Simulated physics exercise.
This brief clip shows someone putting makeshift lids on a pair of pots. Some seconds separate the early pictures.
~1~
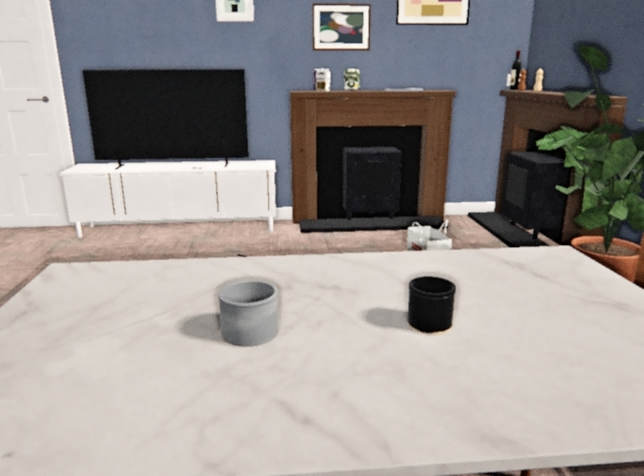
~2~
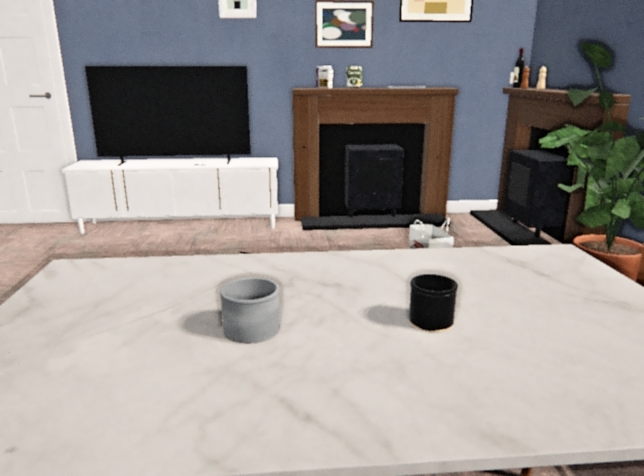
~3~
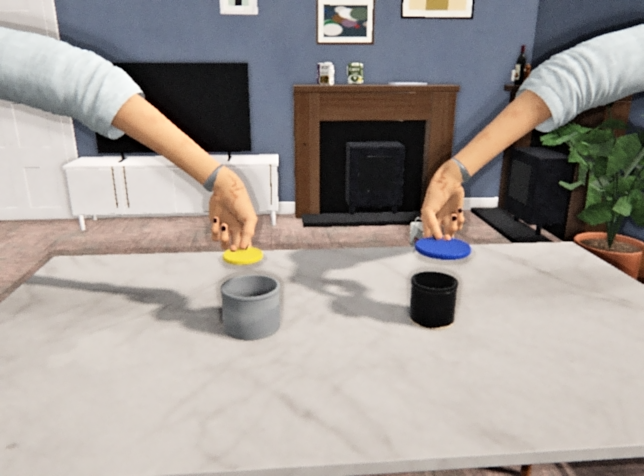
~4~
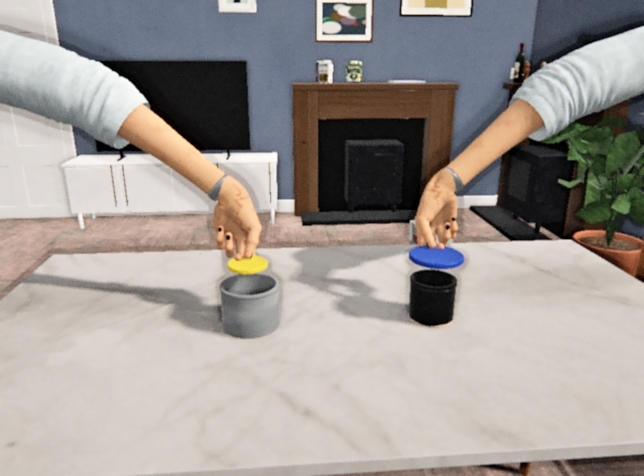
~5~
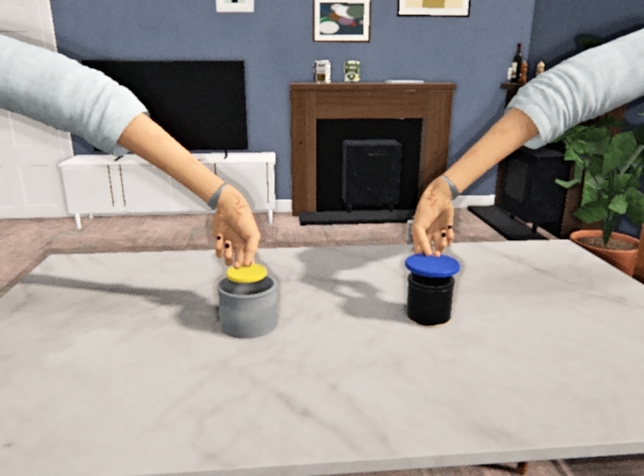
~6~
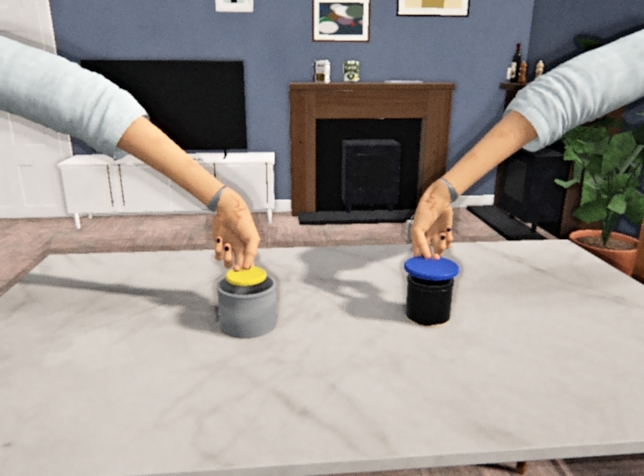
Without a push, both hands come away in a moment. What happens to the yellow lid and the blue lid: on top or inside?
So the yellow lid disappears inside, and as for the blue lid, it sits across the top.
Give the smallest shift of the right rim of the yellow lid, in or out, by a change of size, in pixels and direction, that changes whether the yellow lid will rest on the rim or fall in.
Roughly 8 pixels to the right.
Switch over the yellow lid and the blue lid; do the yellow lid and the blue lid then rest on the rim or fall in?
For the yellow lid, it drops in; for the blue lid, it perches on top.
Then, 0.14 s past the last view, yellow lid travelled about its own width near (247, 300); blue lid sitting on the rim near (431, 275).
Then, 0.24 s past the last view, yellow lid come down near (248, 318); blue lid sitting on the rim near (431, 275).
Finally, the yellow lid drops inside, near (248, 320); the blue lid covers the opening, near (431, 275).
